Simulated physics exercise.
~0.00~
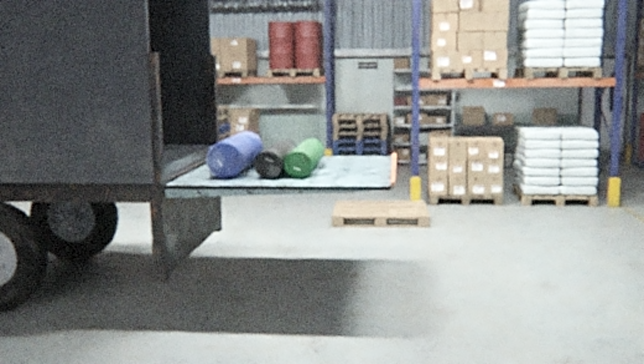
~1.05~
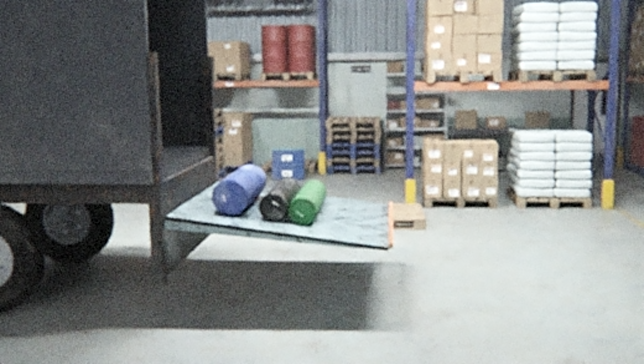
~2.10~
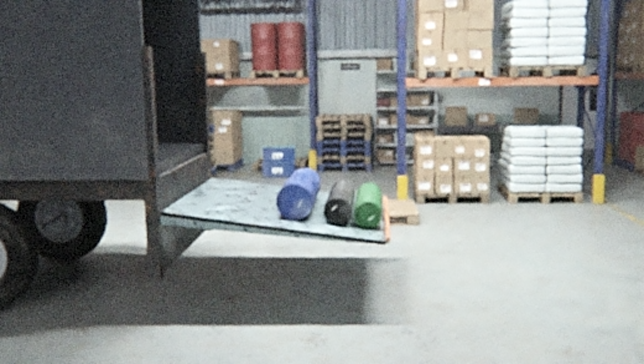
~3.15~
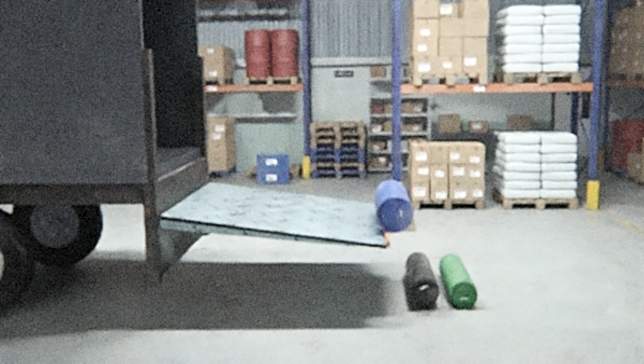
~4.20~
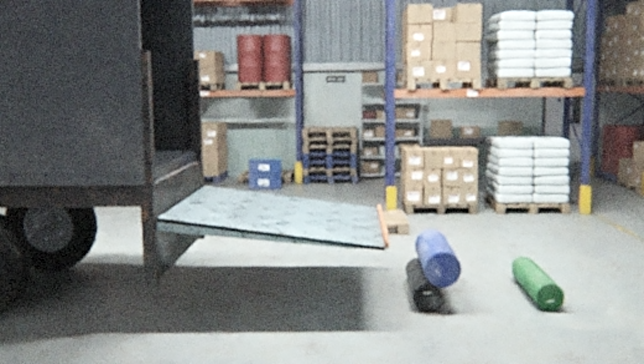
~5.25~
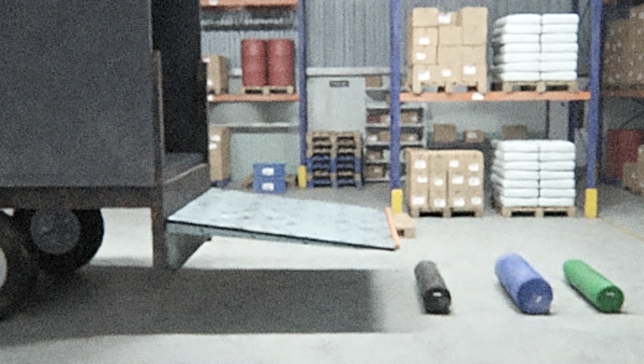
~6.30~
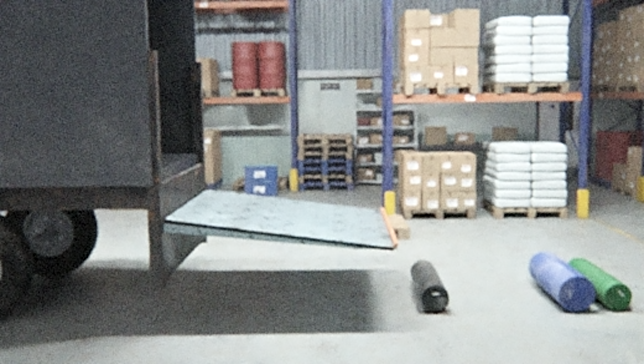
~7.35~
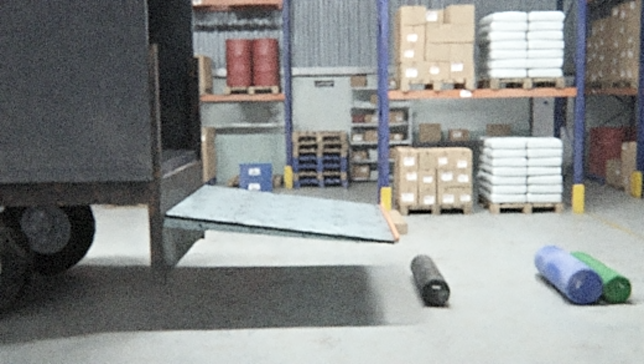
In a warehouse loading area, seen from the side with a slight sideways drift, the rear of a dark truck stands at the left with its tail-lift plate out, facing racks of cartons, white sacks and red drums. A blue, a black and a green cylinder lie on the pale plate. The plate sinks and tips down to the right, and all three roll towards its edge. The black and green ones reach the floor first, and the blue follows, dropping onto the black. Blue then rolls right after green, and they finish close together, with black lying nearer the empty plate.
